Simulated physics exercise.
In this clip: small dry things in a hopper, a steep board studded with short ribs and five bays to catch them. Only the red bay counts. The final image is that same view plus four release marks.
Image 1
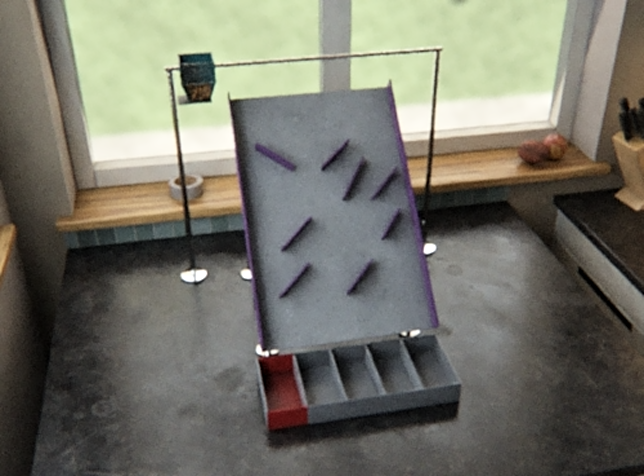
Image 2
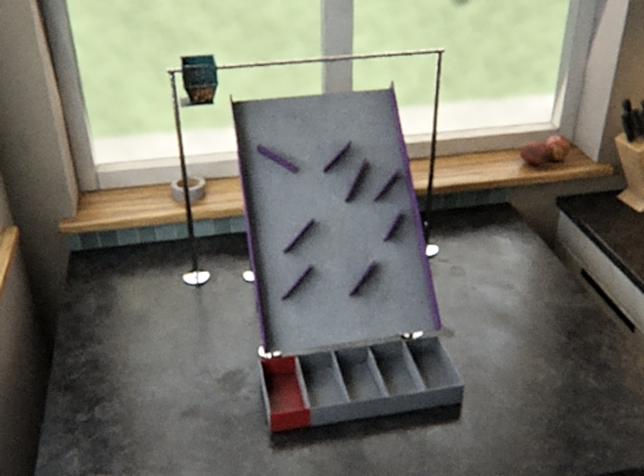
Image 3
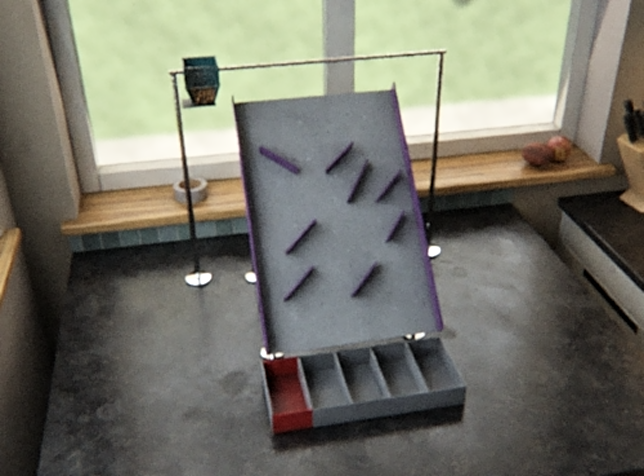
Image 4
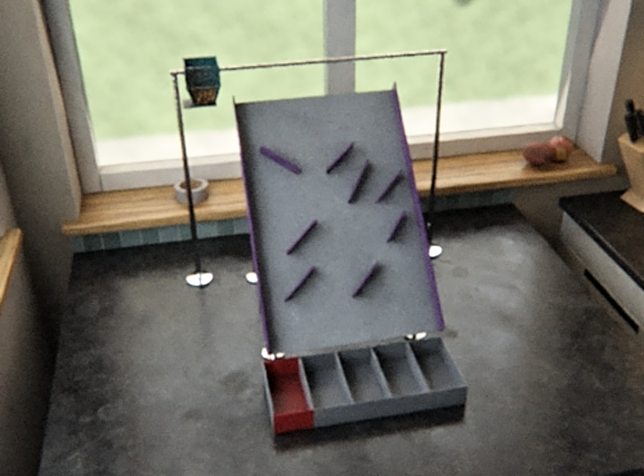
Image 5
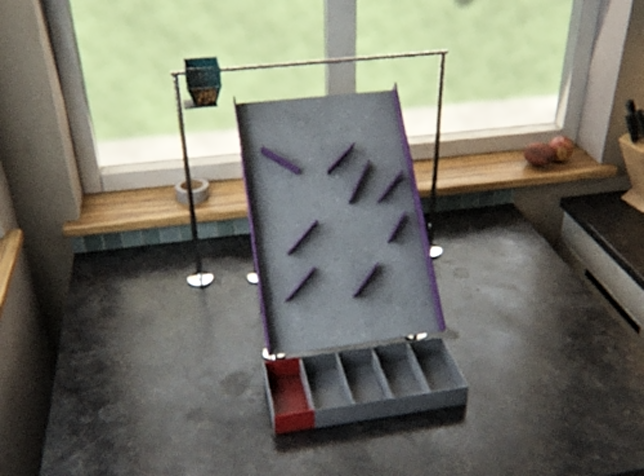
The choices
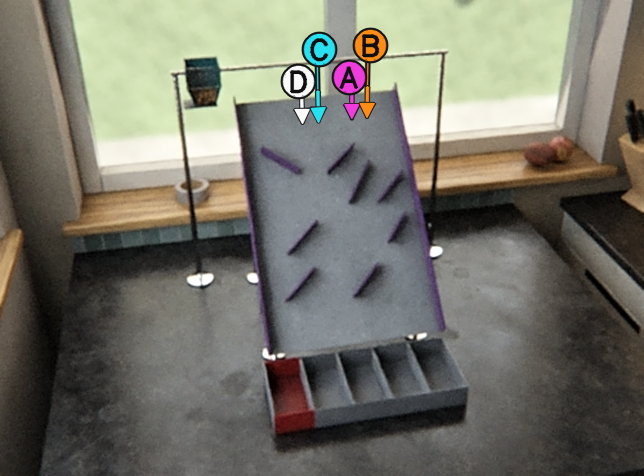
On a dark kitchen counter by a window, a steep grey board with short purple ribs stood above five bays, the leftmost red, while a small hopper hung at upper left and nothing noticeably moved.
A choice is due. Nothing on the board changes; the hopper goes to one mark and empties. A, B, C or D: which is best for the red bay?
The best mark is C.
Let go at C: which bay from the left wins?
It is the first one.
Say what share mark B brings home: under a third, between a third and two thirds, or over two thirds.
Mark B gives under a third.
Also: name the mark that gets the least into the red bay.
Mark B.
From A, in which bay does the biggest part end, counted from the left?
The second from the left.
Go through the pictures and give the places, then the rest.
The first picture shows hopper (199, 91), roasted chickpeas, door shut.
The second picture shows ribs (258, 145) to (297, 168), (326, 167) to (351, 141), (347, 198) to (366, 158).
The third picture shows ribs (379, 198) to (401, 170), (287, 251) to (316, 219), (389, 238) to (404, 210).
The fourth picture shows ribs (286, 299) to (314, 266), (355, 294) to (378, 262).
The fifth picture shows red bay (295, 421), number 1 of 5 from the left.
On the marked copy, mark A meets the board at (351, 113); mark B meets the board at (367, 112); mark C meets the board at (318, 117); mark D meets the board at (302, 118).
If A is chosen, roughly a third in the red bay, roughly two thirds in other bays.
If B is chosen, just a few in the red bay, almost all in other bays.
If C is chosen, roughly half in the red bay, roughly a third in other bays, just a few outside the box.
If D is chosen, roughly a quarter in the red bay, the larger part in other bays, just a few outside the box.
